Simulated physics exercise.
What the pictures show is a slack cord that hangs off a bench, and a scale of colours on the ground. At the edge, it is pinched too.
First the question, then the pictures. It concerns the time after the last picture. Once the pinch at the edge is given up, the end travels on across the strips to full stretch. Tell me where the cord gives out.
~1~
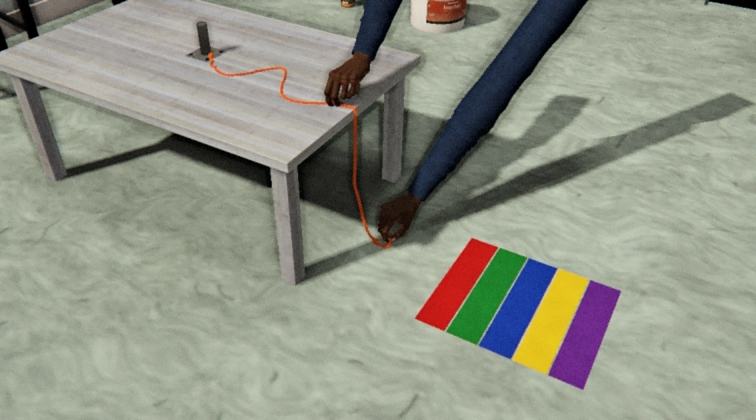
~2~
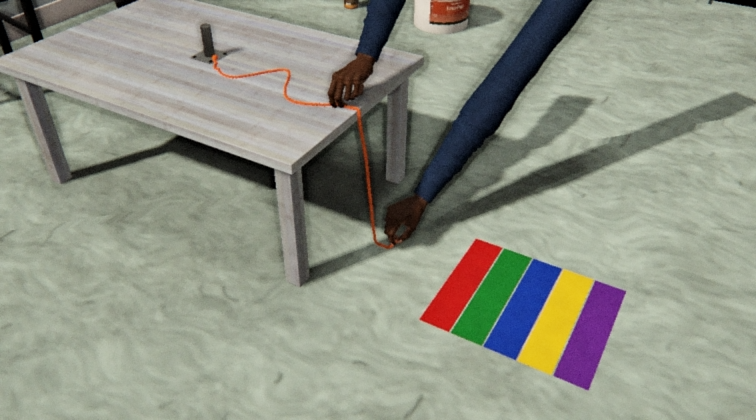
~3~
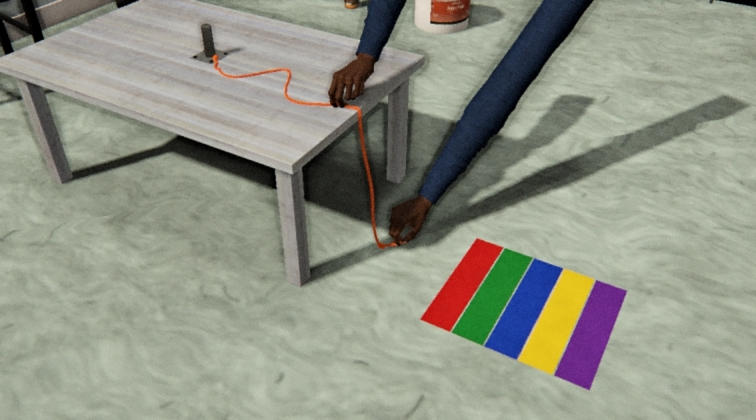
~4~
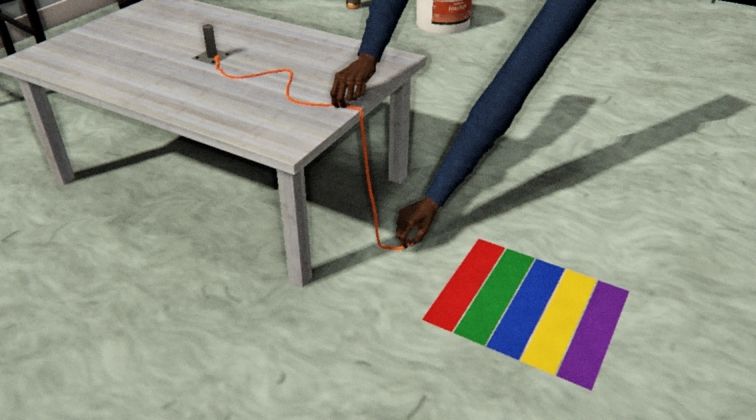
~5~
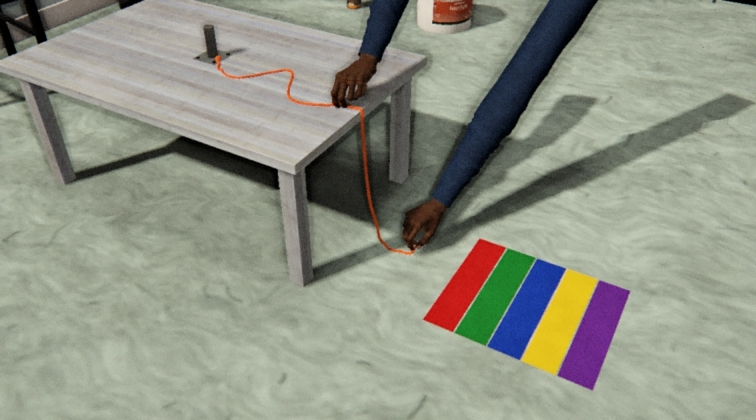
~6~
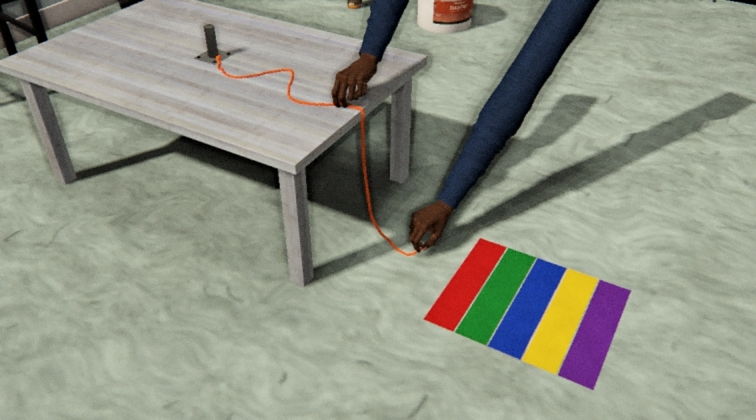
It gives out over the yellow strip.
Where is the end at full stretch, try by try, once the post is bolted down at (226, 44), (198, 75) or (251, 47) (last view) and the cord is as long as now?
(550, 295), (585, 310) and (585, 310).
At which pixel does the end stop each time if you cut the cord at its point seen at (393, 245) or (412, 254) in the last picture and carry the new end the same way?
In turn, around (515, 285) and around (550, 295).
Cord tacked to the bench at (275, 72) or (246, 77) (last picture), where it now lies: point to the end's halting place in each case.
The two answers, in sequence: (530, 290) and (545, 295).
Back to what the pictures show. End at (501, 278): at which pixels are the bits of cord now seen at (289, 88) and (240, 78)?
Well, the first one sits at (340, 94), and the second one sits at (266, 71).
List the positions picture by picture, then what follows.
In the first frame, end (390, 240); red (440, 308); green (471, 321); blue (504, 334); yellow (538, 348); purple (574, 363).
In the second frame, end (396, 241); cord through (219, 69) (277, 70) (286, 96) (349, 108) (367, 170) (373, 226).
In the third frame, end (401, 243).
In the fourth frame, end (408, 245); cord through (222, 70) (279, 71) (288, 97) (351, 108) (367, 170) (376, 227).
In the fifth frame, end (415, 247).
In the sixth frame, end (421, 249); cord through (223, 69) (281, 71) (290, 97) (352, 107) (365, 169) (375, 225).
Soon after, end near (501, 278); over green.
Then, end near (541, 293); over blue.
At full stretch, end near (565, 302); over yellow. The end stops over the yellow strip.
